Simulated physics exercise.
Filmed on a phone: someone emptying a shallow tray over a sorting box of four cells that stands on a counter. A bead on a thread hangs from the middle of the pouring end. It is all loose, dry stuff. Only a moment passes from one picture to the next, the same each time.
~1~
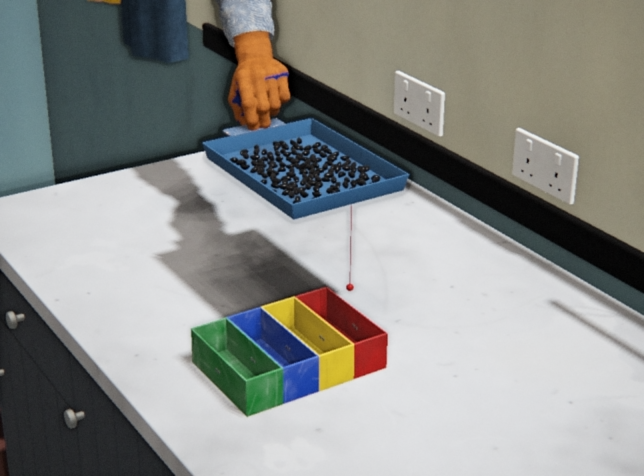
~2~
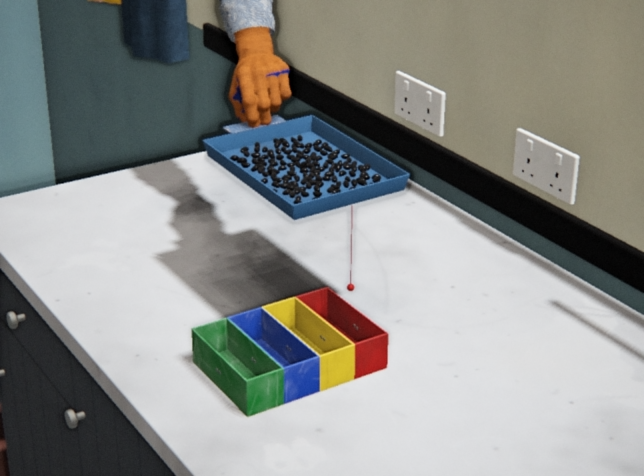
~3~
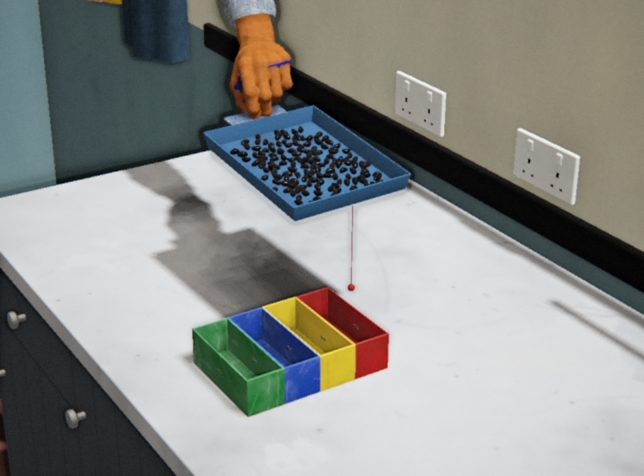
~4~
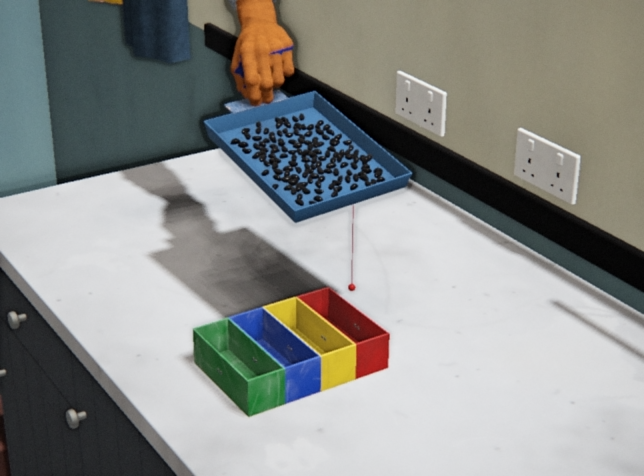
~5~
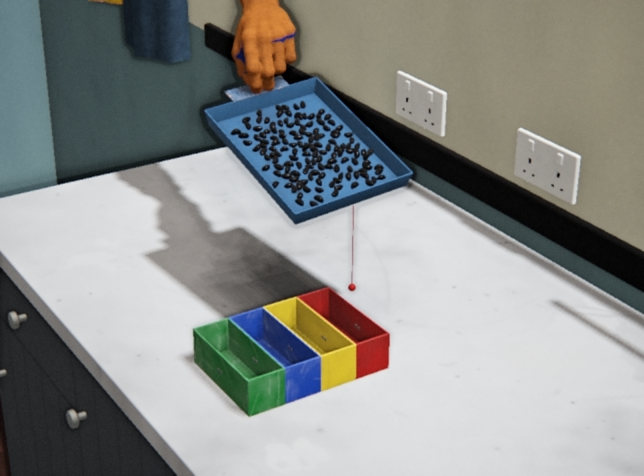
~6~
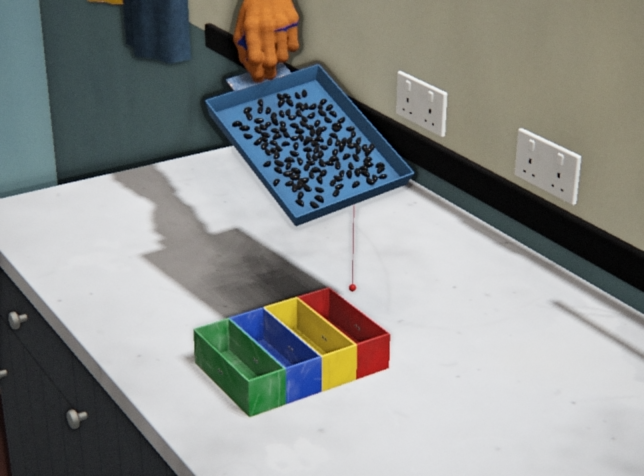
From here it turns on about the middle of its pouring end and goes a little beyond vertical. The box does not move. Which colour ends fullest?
The yellow cell gets the most.
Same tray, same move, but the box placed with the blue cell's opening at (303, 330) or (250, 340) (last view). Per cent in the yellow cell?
About 40 and 20 per cent.
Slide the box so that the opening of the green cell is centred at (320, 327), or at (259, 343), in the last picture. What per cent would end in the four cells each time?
First some 90, then 90 per cent.
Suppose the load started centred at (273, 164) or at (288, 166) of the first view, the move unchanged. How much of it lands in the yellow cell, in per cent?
Near 60 % and 50 %.
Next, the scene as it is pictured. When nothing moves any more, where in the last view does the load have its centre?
Near (330, 361).
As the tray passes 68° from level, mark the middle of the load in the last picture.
Near (331, 182).
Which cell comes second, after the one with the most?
Next in line is the red one.
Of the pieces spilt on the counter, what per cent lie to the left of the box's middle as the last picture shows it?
It comes to 0 per cent or so.
Just after the last frame, tray tipped steeply; almost all on the tray; just a few falling or outside the box.
A moment on, tray tipped past a quarter turn; roughly a third on the tray; roughly a quarter in the yellow cell; about a tenth in the red cell; roughly a third falling or outside the box.
Further on, tray tipped past a quarter turn; roughly half in the yellow cell; roughly a quarter in the red cell; just a few in the blue cell; about a tenth falling or outside the box.
When it is over, tray tipped past a quarter turn; roughly two thirds in the yellow cell; roughly a quarter in the red cell; just a few in the blue cell; not one in the green cell; about a tenth outside the box.
